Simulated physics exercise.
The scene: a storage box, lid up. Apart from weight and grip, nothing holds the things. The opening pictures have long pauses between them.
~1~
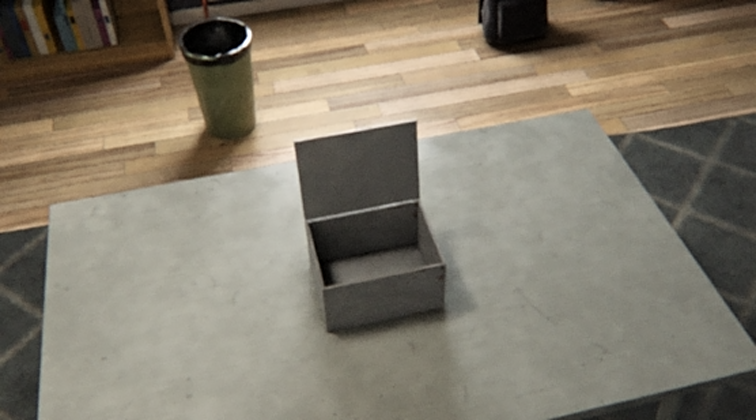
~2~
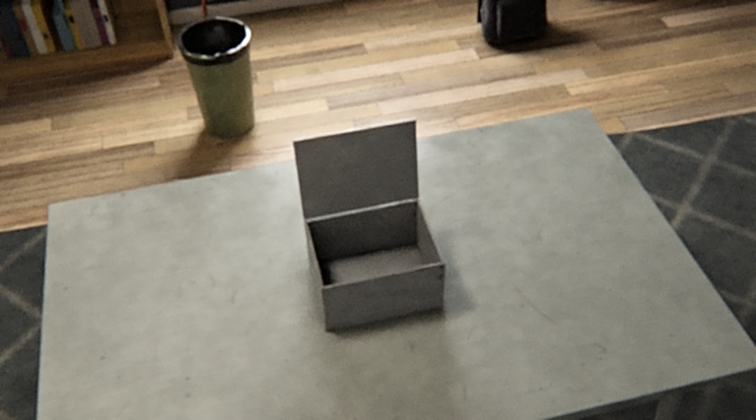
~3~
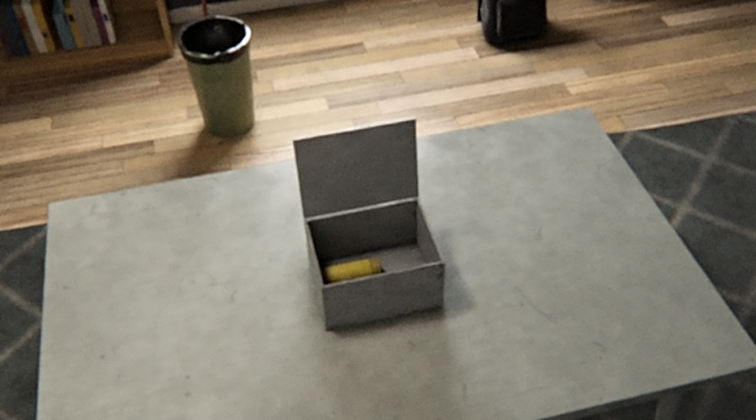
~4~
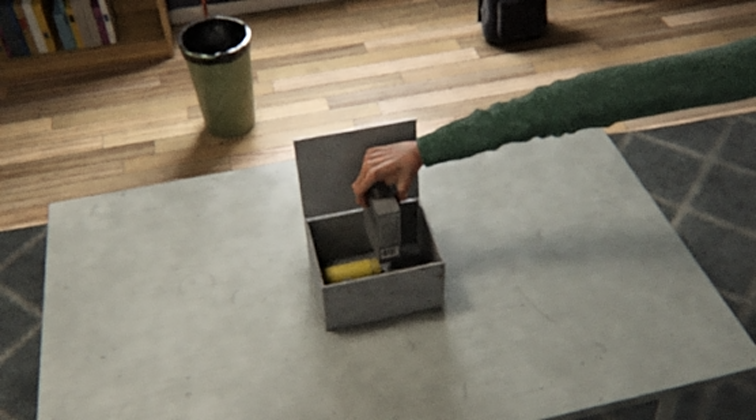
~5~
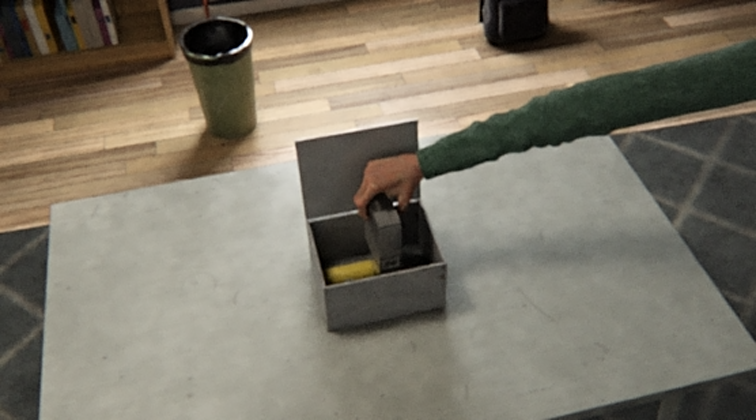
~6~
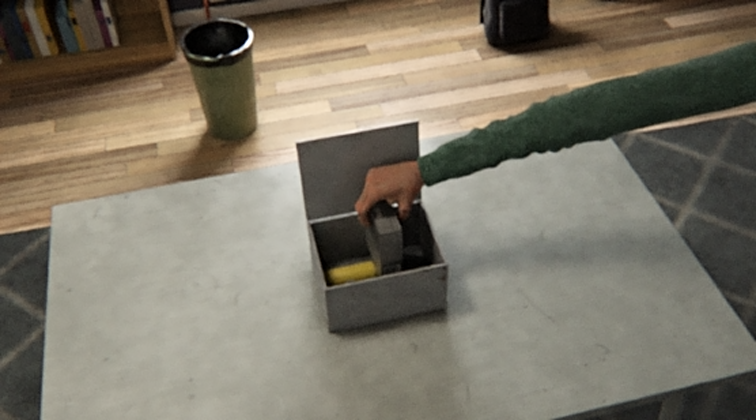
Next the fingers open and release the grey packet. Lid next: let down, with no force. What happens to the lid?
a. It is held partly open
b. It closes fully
a, it is held partly open.
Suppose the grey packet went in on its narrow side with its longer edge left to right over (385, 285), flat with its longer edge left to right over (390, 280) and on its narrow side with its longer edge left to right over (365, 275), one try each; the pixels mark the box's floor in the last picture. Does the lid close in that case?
With the first placement the lid ends up closed; with the second, it ends up closed; with the third, it ends up closed.
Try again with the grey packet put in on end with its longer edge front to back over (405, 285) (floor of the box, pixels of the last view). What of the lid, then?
Lid: Open.
Then, 0.90 s on from there, lid starting down; grey packet turned 39° from how it was put near (404, 241).
Then, 1.40 s on from there, lid 73° above the rim; grey packet turned 39° from how it was put near (405, 243).
Then, 1.80 s on from there, lid 48° above the rim; grey packet turned 40° from how it was put near (408, 249); yellow shaker shifted a little.
In the end, lid 43° above the rim; toppled in the box, grey packet; yellow shaker unmoved. At the end, from the last picture's camera, grey packet near (409, 251).
